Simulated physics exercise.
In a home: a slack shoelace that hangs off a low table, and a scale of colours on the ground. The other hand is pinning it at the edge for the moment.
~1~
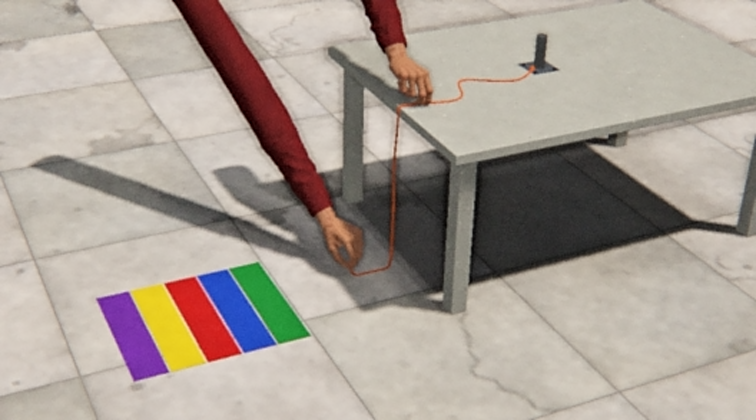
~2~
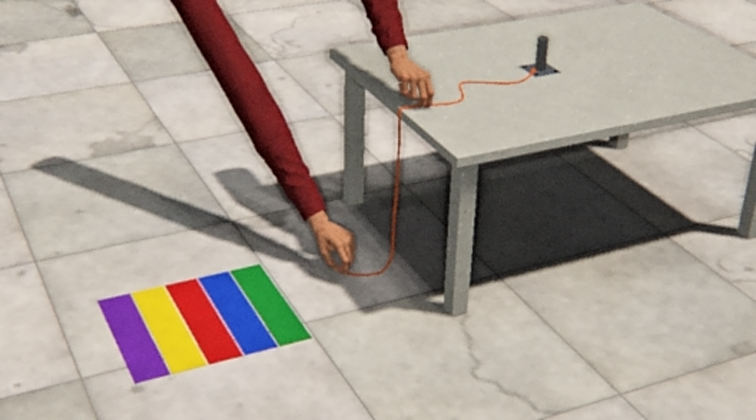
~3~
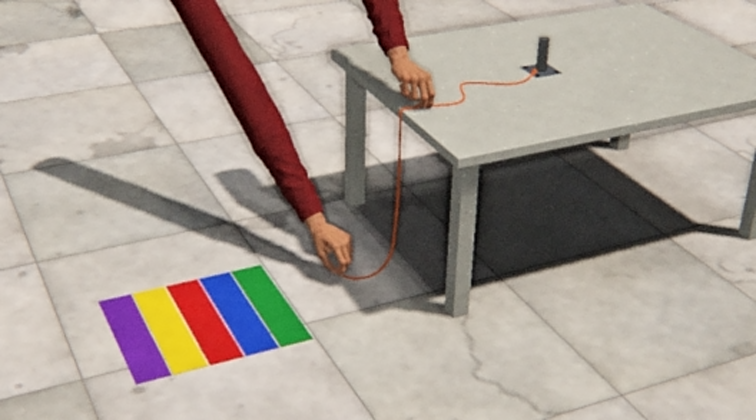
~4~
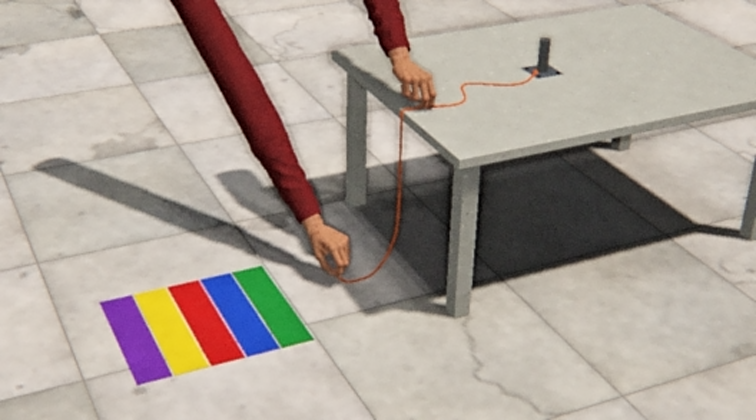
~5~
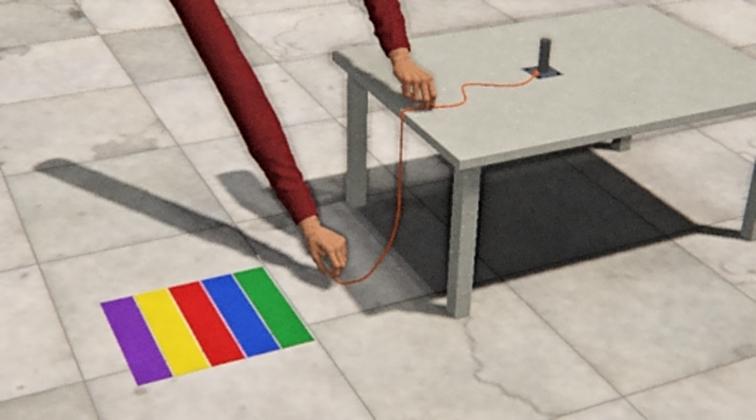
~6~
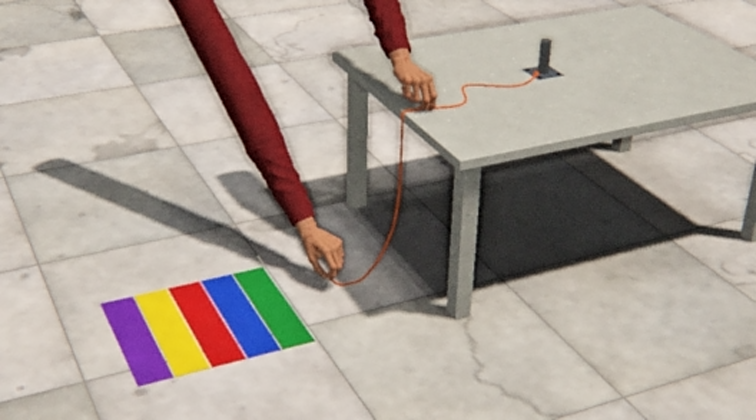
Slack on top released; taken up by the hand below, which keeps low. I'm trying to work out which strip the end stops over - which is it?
It stops over the red one.
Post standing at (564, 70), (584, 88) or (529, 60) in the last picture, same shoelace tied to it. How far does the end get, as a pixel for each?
One per try, in order: (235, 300), (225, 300), (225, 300).
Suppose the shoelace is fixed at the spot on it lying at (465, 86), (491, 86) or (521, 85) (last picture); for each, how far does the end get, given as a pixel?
For the three tries you'd see (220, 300), (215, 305) and (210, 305).
A little later, end near (262, 292); over green.
Next, end near (226, 301); over blue.
When it is tight, end near (205, 306); over red. The red one.
